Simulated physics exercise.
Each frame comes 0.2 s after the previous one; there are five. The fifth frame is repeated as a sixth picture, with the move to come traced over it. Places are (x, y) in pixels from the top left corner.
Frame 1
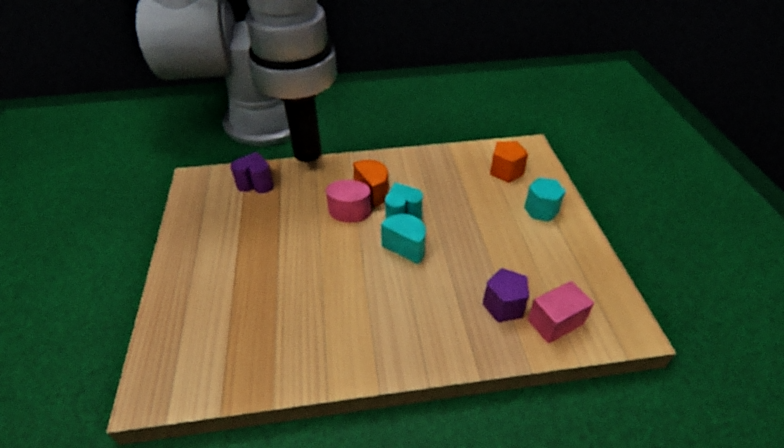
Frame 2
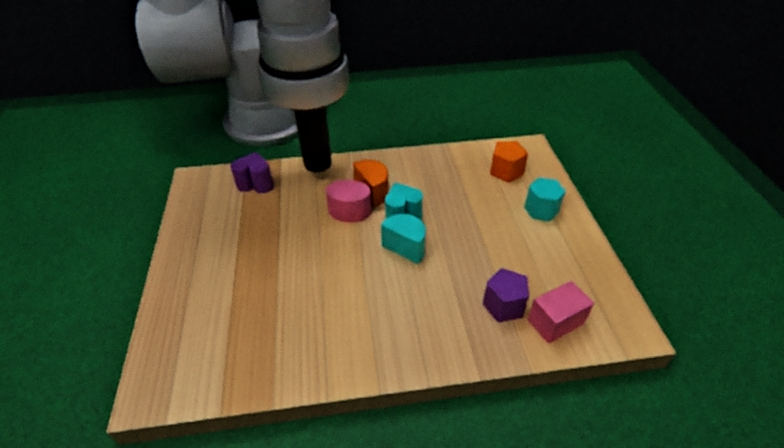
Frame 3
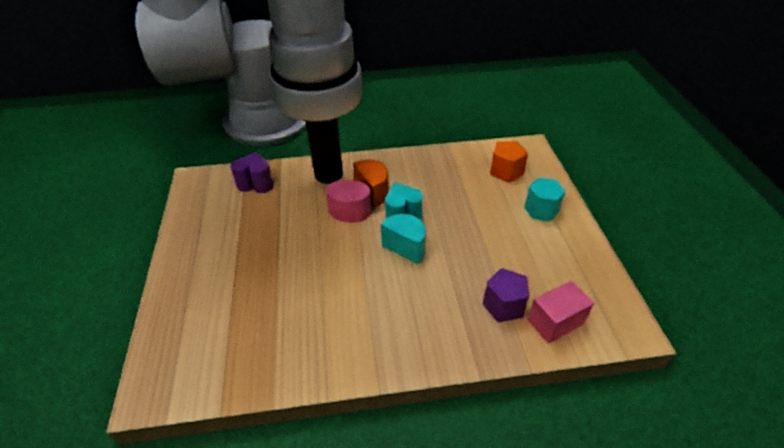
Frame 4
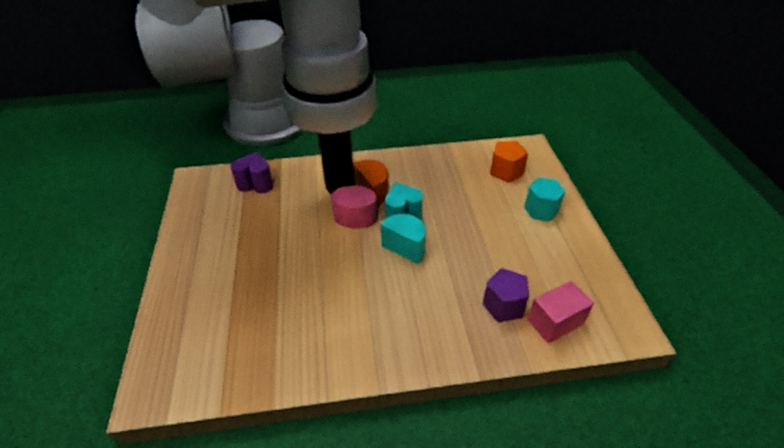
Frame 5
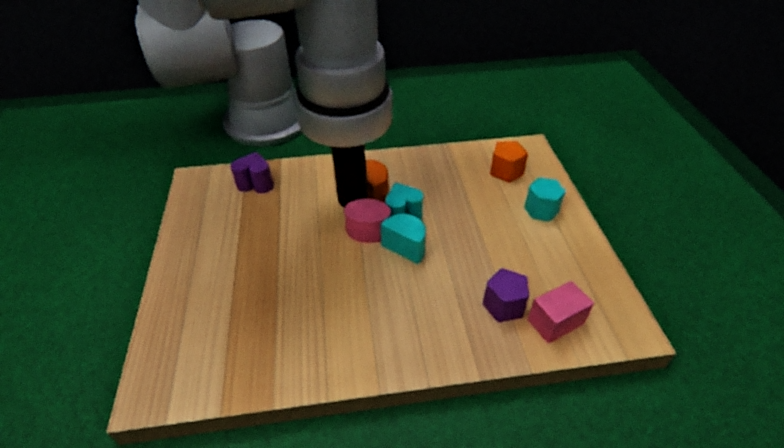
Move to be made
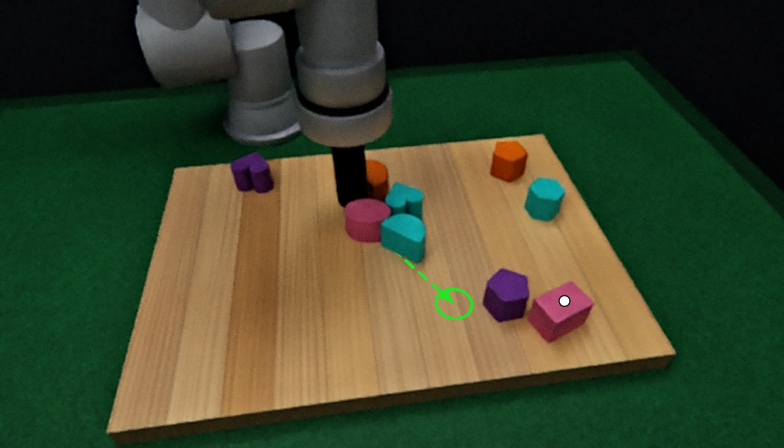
A grey robot arm with a black rod reaches over a light wooden board on a green surface, seen from above at an angle by a still camera. Pink, orange and turquoise blocks cluster near the upper middle, with purple at upper left and others along the right. The rod moves down and rightward, then pushes the pink oval the same way, toward the turquoise blocks.
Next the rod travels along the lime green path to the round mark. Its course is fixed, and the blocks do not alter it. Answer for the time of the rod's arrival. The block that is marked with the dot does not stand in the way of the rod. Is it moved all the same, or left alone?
Well, the block that is marked with the dot holds its place.
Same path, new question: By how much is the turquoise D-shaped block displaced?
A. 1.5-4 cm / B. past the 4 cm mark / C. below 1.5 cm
Answer: B.
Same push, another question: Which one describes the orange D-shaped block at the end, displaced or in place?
By the end it is where it was.
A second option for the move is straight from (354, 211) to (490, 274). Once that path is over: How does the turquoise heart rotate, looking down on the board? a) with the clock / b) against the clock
I'll go with b - against the clock.
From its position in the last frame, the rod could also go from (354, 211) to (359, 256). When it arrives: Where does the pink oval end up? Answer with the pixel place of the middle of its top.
My estimate: (385, 252).
The line goes from (354, 211) to (454, 303); the dot is on the pink rectangular block.
What follows on the original path. One third of the way, rod at (382, 227); pink oval at (387, 244), turned 20° clockwise; turquoise D-shaped block at (430, 245), turned 80° anticlockwise.
Two thirds of the way, rod at (416, 258); pink oval at (403, 279), turned 70° clockwise; turquoise D-shaped block at (451, 254), turned 110° anticlockwise.
At the end, rod at (455, 292); pink oval at (407, 291), turned 105° clockwise; orange D-shaped block unmoved; turquoise D-shaped block at (481, 263), turned 185° anticlockwise; purple five-sided block at (515, 286), turned 15° clockwise; pink rectangular block unmoved.
